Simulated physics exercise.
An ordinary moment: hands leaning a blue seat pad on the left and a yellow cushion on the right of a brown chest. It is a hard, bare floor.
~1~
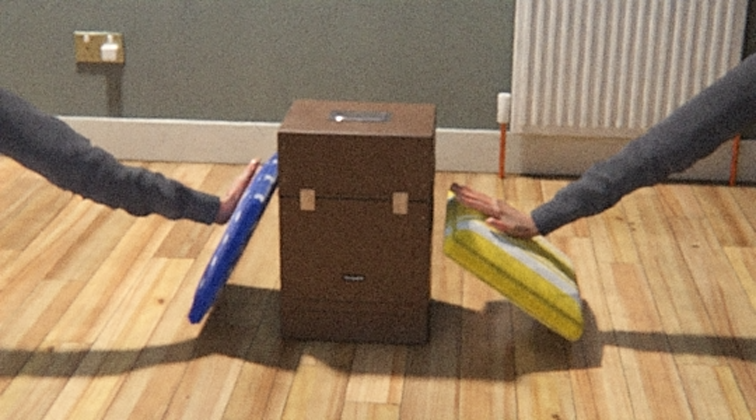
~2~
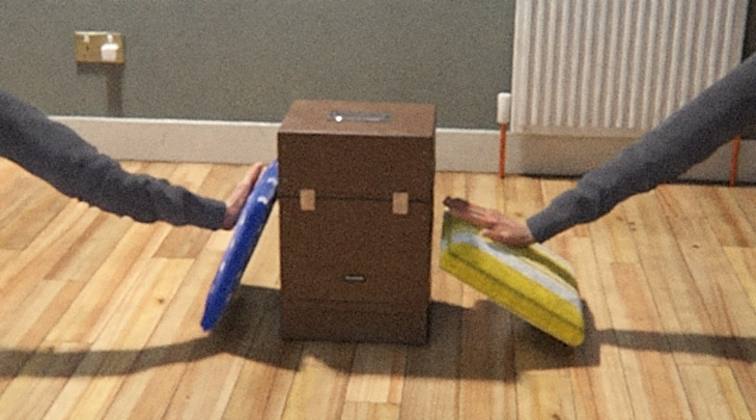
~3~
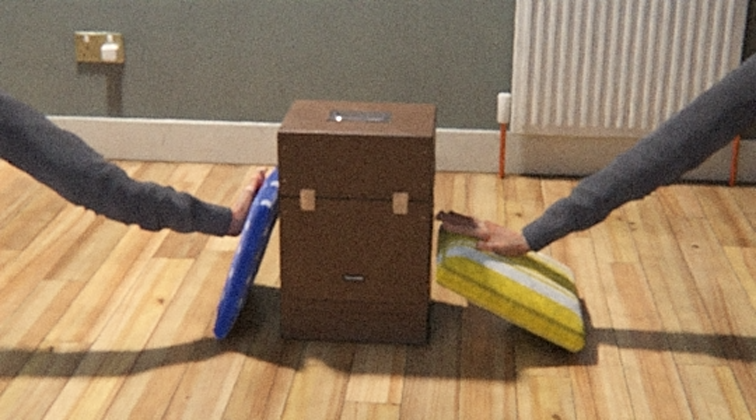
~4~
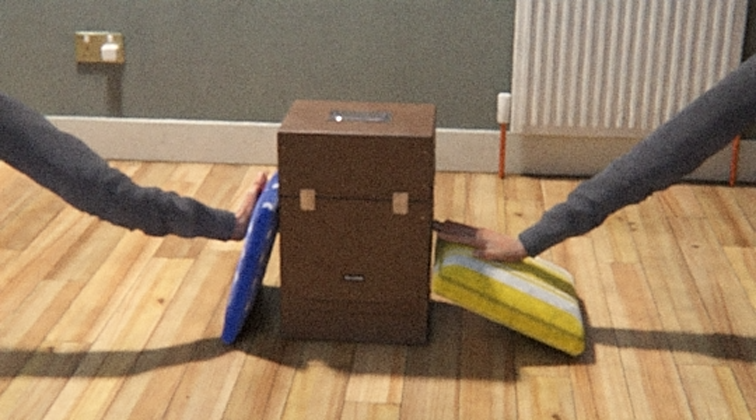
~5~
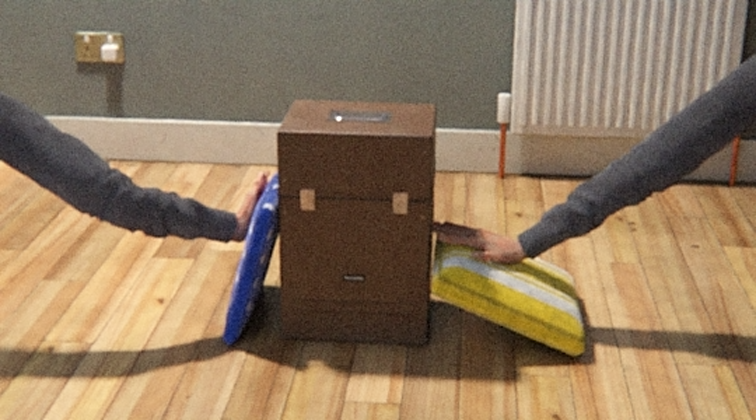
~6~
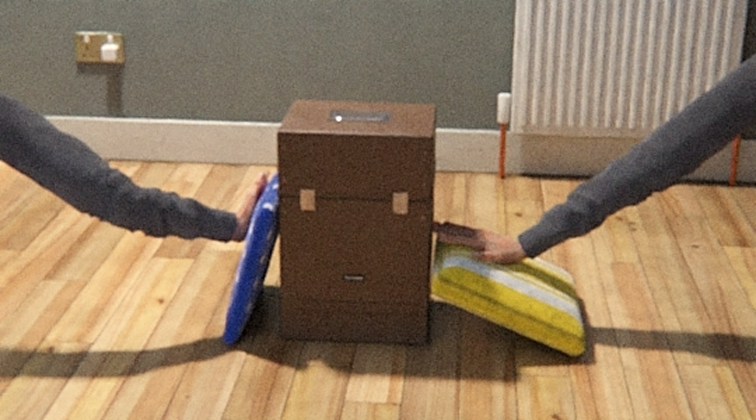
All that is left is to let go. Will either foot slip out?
In the end the blue seat pad holds its lean, the yellow cushion slides down flat.
Then, 0.24 s after the last picture, seat pad leaning near (261, 249); cushion flat on the floor near (511, 305).
At rest, seat pad leaning near (261, 249); cushion flat on the floor near (511, 306). The blue seat pad remains propped up and the yellow cushion slips and lies down.
